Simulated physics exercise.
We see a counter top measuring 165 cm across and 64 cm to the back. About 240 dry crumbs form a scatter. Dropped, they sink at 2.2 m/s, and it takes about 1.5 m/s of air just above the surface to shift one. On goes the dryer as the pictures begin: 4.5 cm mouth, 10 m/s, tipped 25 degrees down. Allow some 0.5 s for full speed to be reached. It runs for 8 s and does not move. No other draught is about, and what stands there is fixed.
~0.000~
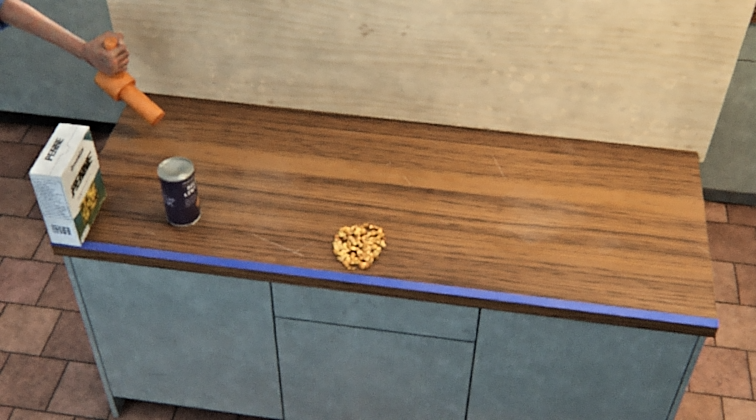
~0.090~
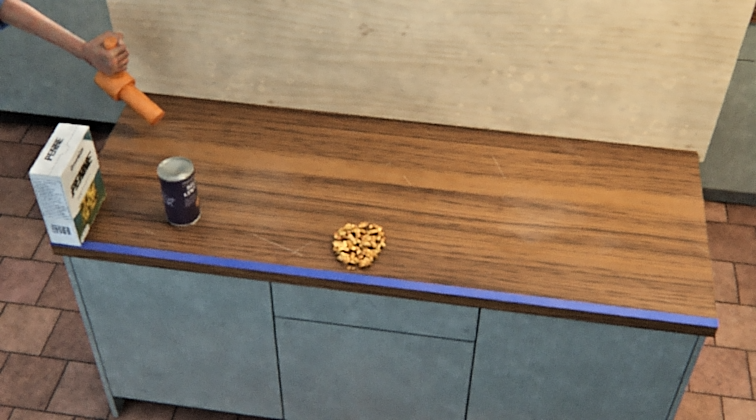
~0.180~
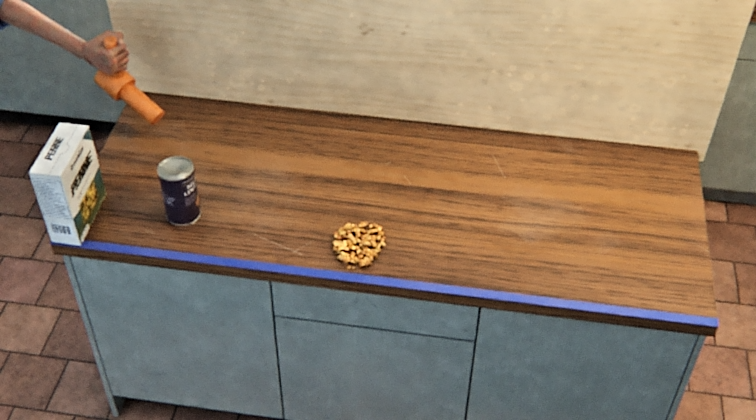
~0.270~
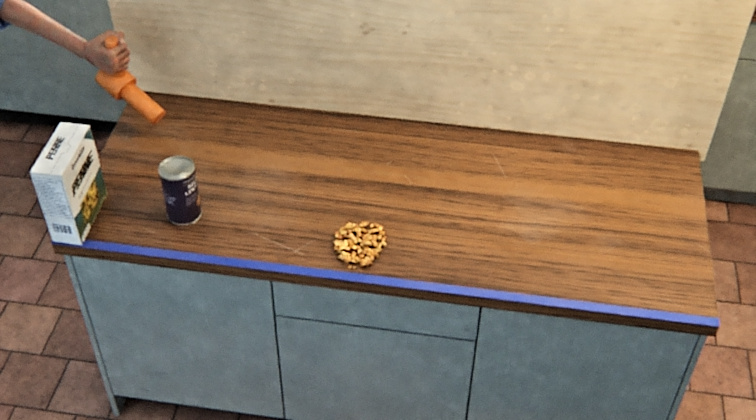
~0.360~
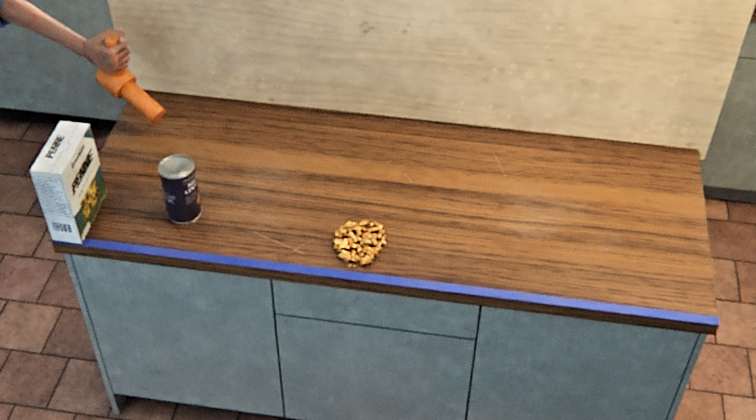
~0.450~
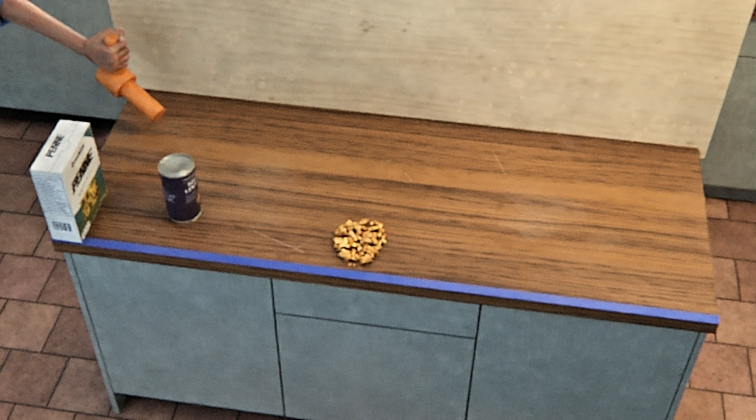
The video shows a hand at the upper left holding an orange dryer angled down over a wooden counter with a blue edge, where a carton, a dark tin and a small heap of crumbs all stay still.
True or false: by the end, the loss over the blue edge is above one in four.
True.
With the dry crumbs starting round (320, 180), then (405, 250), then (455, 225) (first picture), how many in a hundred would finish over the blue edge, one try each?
Going through the three spots in order, you'd get 10 percent, 90 percent and 5 percent.
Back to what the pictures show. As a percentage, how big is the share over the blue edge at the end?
About 100 %.
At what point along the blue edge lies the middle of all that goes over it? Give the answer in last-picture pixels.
I'd put my finger close to (456, 291).
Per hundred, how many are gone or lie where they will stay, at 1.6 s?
Estimate: Close to 100 %.
After 1.6 s the count stands so, 100 % are over the blue edge.
After 2.6 s the count stands so, 100 % are over the blue edge.
After 4.4 s the count stands so, 100 % are over the blue edge.
After 8.0 s, at the end, 100 % are over the blue edge.
